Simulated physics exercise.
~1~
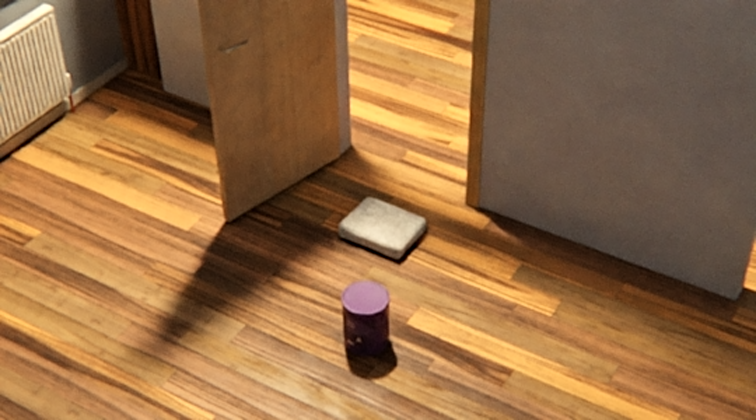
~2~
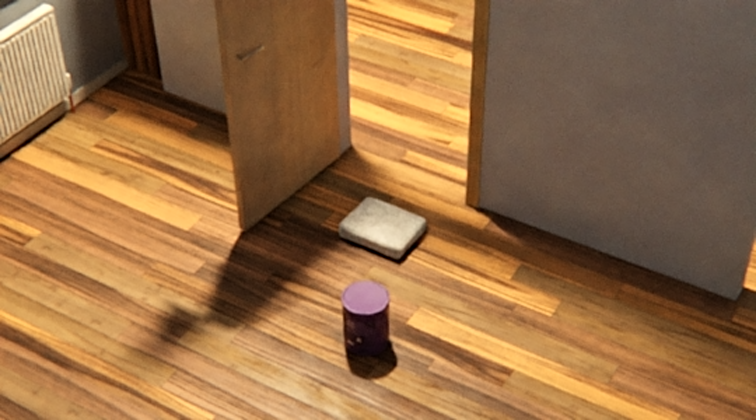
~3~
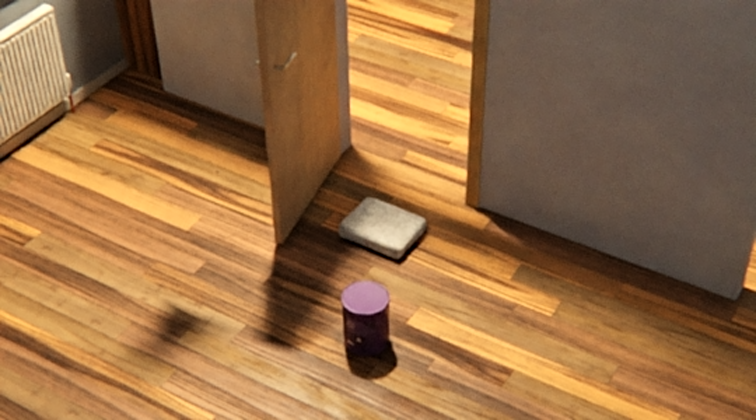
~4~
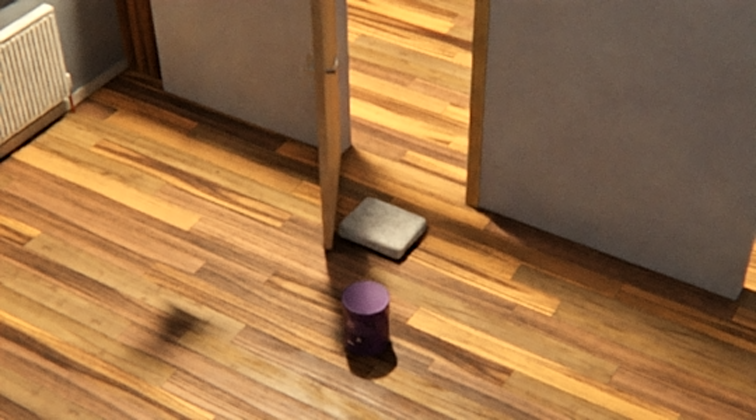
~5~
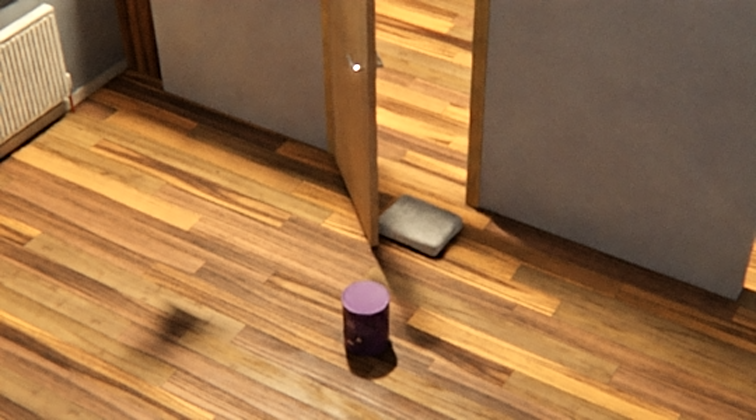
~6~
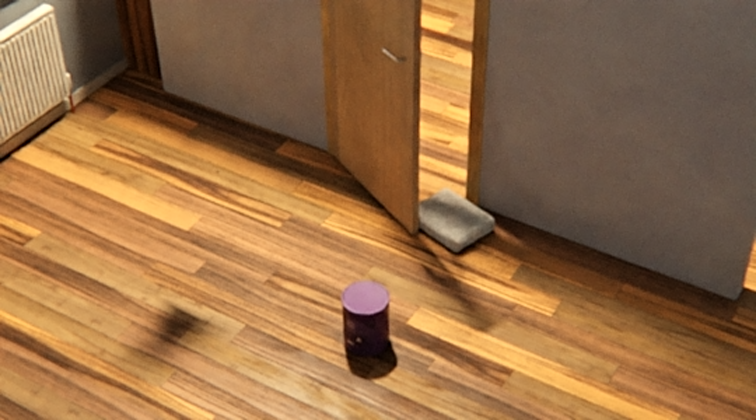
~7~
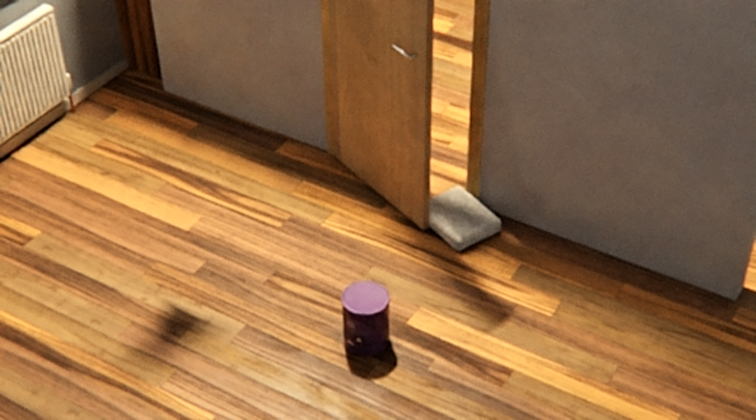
A wooden door swings partway closed, pushing a pale cushion right and ending still ajar.
